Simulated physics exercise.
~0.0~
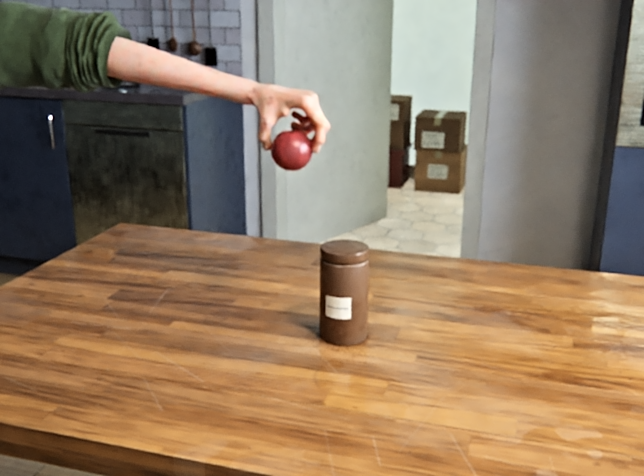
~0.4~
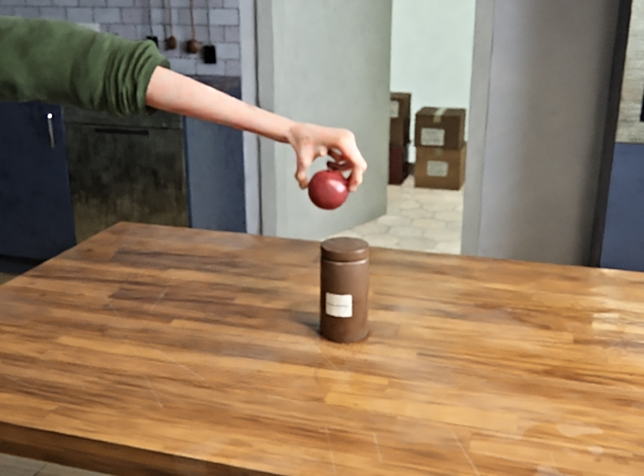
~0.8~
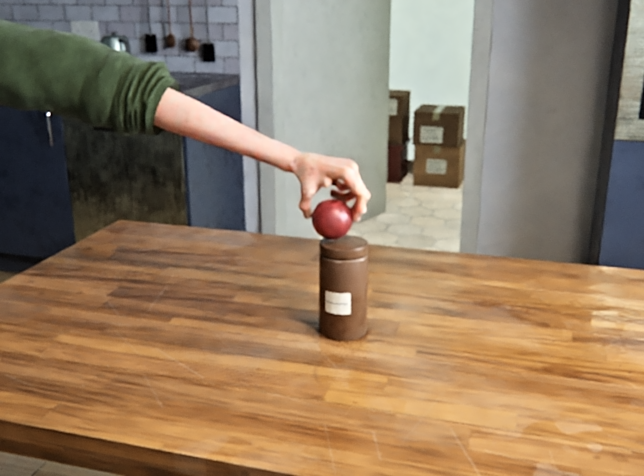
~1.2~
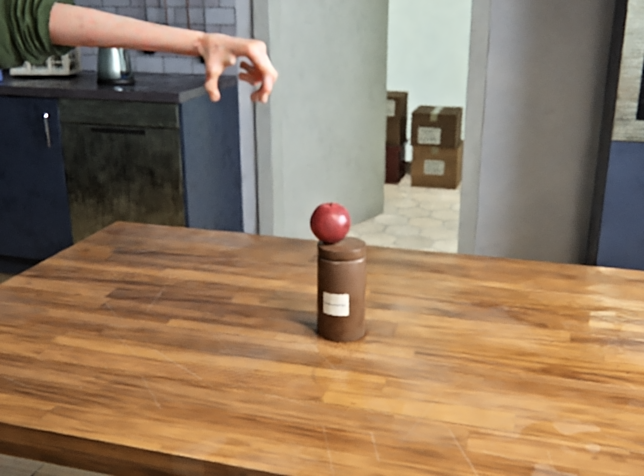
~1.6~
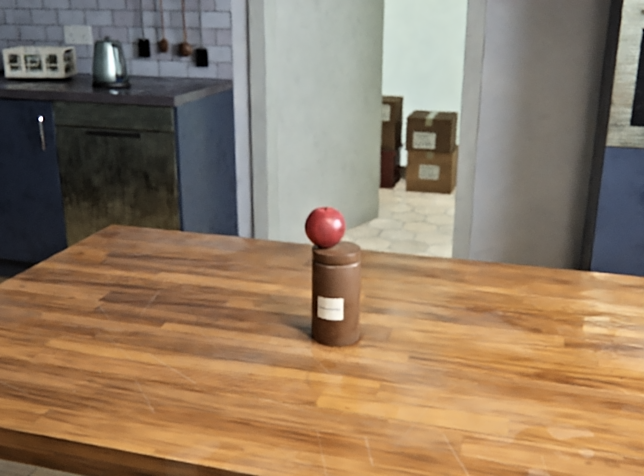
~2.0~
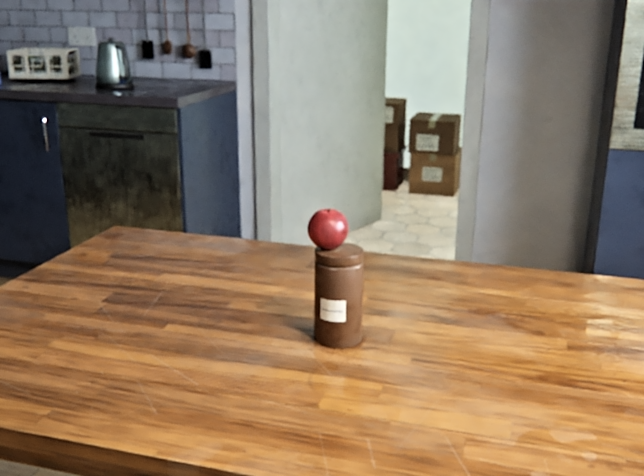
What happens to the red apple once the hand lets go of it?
The apple stays balanced on top of the brown jar, and the jar stays upright on the table.
